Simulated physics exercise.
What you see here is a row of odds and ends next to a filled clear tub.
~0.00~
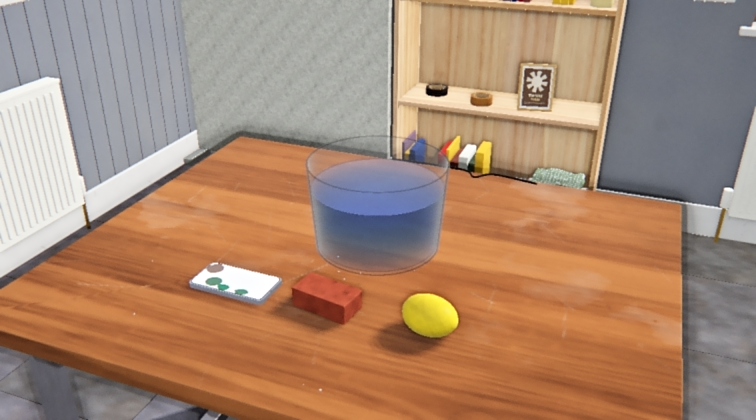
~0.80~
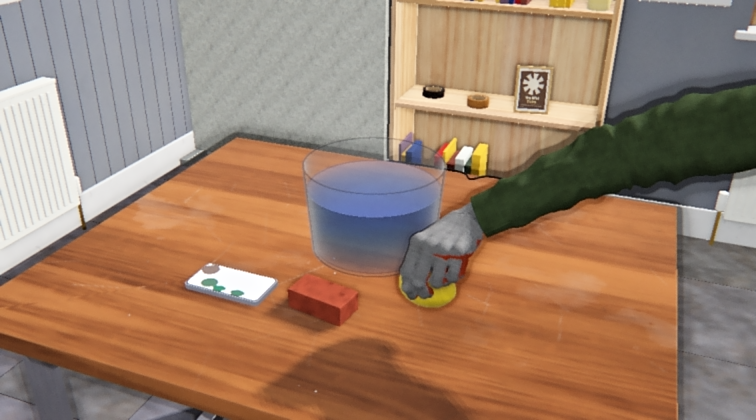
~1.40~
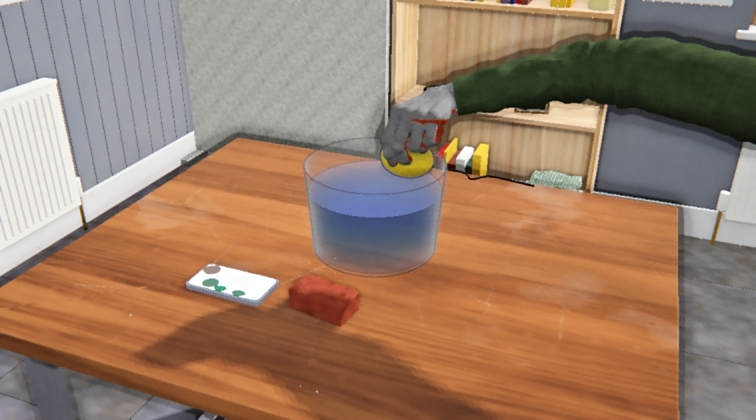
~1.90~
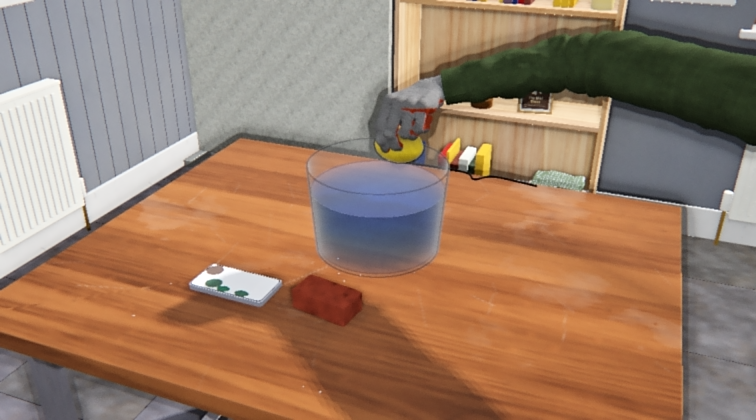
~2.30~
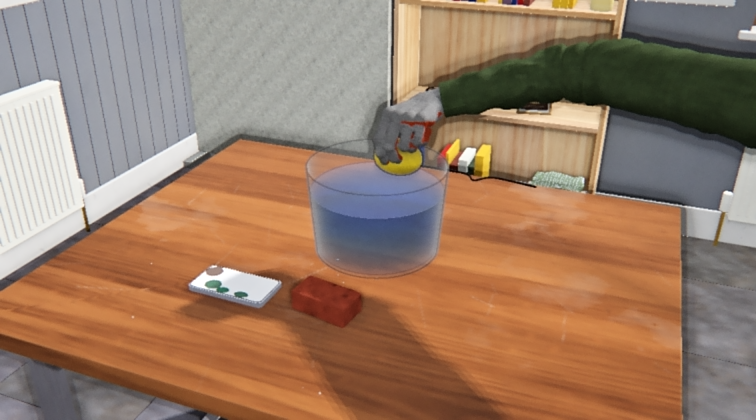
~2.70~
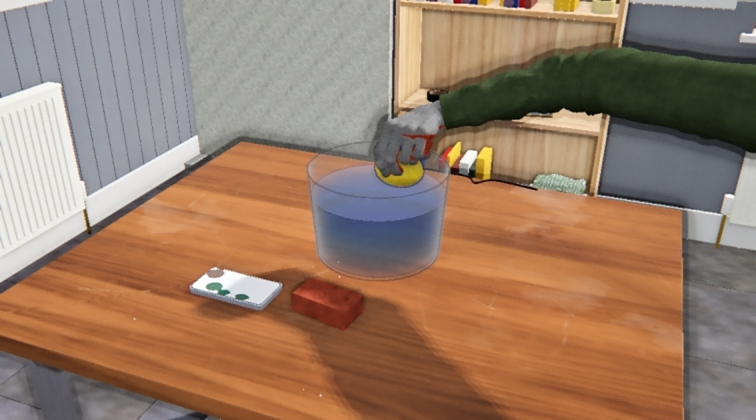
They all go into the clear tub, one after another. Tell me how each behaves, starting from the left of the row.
On the left it goes down, in the middle it goes down, on the right it keeps up.
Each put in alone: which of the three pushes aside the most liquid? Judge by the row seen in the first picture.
The centre item.
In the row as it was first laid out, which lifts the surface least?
The leftmost one.
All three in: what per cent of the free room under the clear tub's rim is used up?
22 %.
After 4.0 s, the lemon stays afloat.
After 8.0 s, the piece of brick drops to the bottom.
After 12.0 s, the phone drops to the bottom; afloat, lemon.
